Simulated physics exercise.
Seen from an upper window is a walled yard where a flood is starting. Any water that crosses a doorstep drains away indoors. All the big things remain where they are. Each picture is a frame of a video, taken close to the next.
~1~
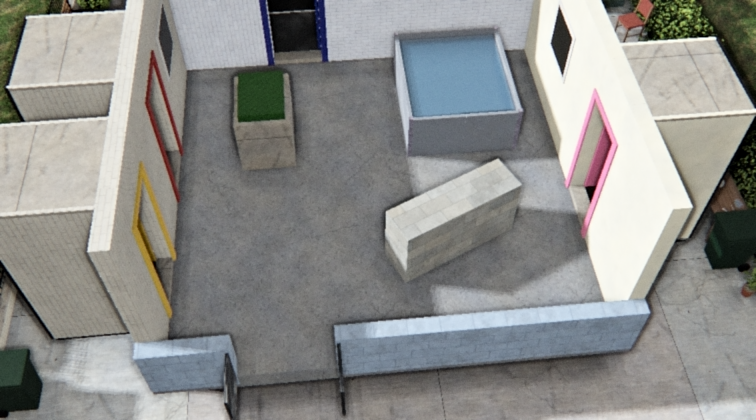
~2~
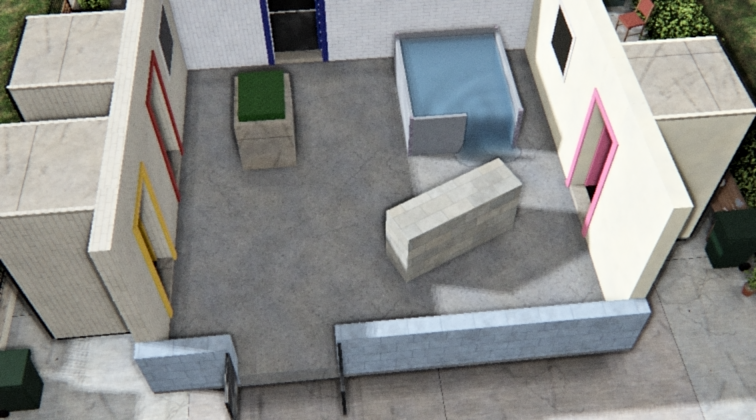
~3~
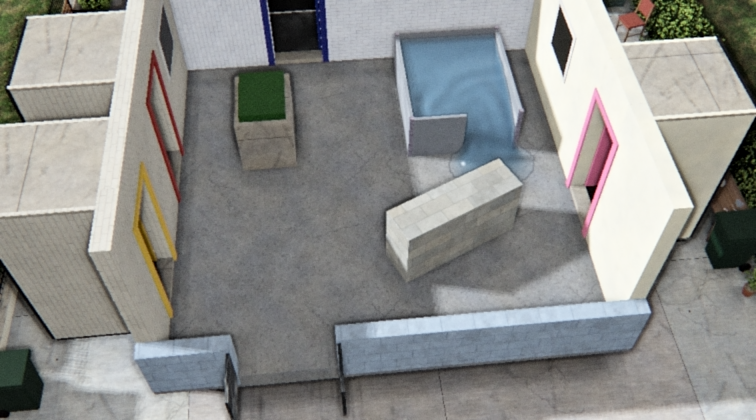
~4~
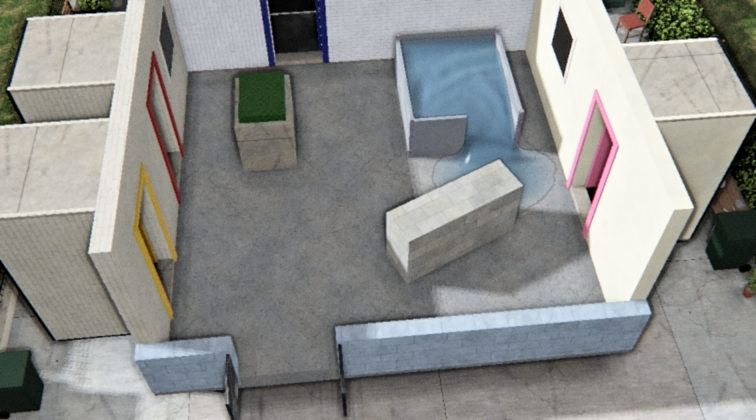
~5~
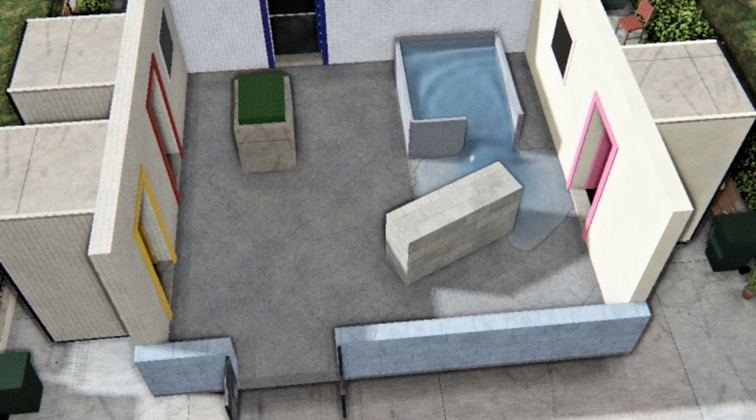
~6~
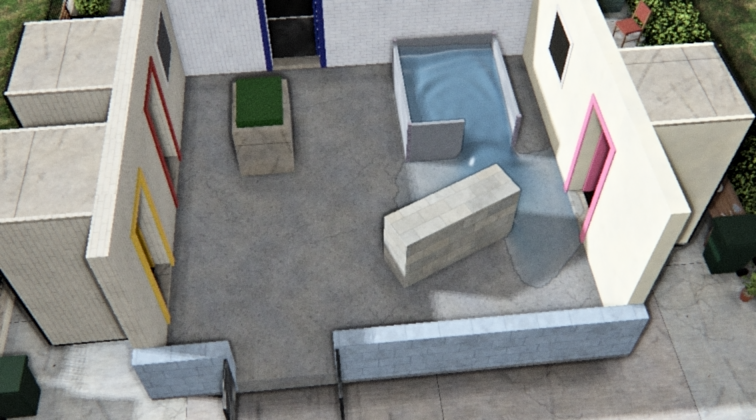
In a walled yard, water pours from a tank's gap and spreads past a pale block.
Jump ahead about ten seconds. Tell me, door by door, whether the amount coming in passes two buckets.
The blue door sees no more than two buckets come in; the yellow door sees more than two buckets come in; the red door sees no more than two buckets come in; the pink door sees more than two buckets come in.
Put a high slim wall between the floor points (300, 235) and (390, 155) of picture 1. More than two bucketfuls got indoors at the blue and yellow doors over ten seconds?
Next up, blue does not reach it, and yellow gets past it.
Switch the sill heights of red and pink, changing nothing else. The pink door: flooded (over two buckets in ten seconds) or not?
As far as I can tell, the pink one overshoots.
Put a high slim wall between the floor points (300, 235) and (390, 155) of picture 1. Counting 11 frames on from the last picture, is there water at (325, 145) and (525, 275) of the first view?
As listed: Not flooded, wet.
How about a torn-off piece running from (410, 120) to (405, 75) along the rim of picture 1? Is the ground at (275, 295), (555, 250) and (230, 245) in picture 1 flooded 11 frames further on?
So: Wetted, then spared, then wetted.
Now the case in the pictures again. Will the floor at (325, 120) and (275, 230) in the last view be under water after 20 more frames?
Not wet, soaked.
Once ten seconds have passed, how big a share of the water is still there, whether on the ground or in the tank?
Estimate: 80 %.
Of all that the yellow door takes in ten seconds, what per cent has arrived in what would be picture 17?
About 0 per cent.
A moment on, water covers 20 % of the floor; the blue door not reached, the yellow door not reached, the red door not reached, the pink door over two buckets in.
Next, water covers 40 % of the floor; the blue door not reached, the yellow door not reached, the red door not reached, the pink door far over two buckets in.
Then, water covers 65 % of the floor; the blue door not reached, the yellow door under two buckets in, the red door wet at the sill, nothing in, the pink door far over two buckets in.
Later, water covers 70 % of the floor; the blue door not reached, the yellow door over two buckets in, the red door wet at the sill, nothing in, the pink door far over two buckets in.
In the end, water covers 95 % of the floor; the blue door wet at the sill, nothing in, the yellow door far over two buckets in, the red door wet at the sill, nothing in, the pink door far over two buckets in.
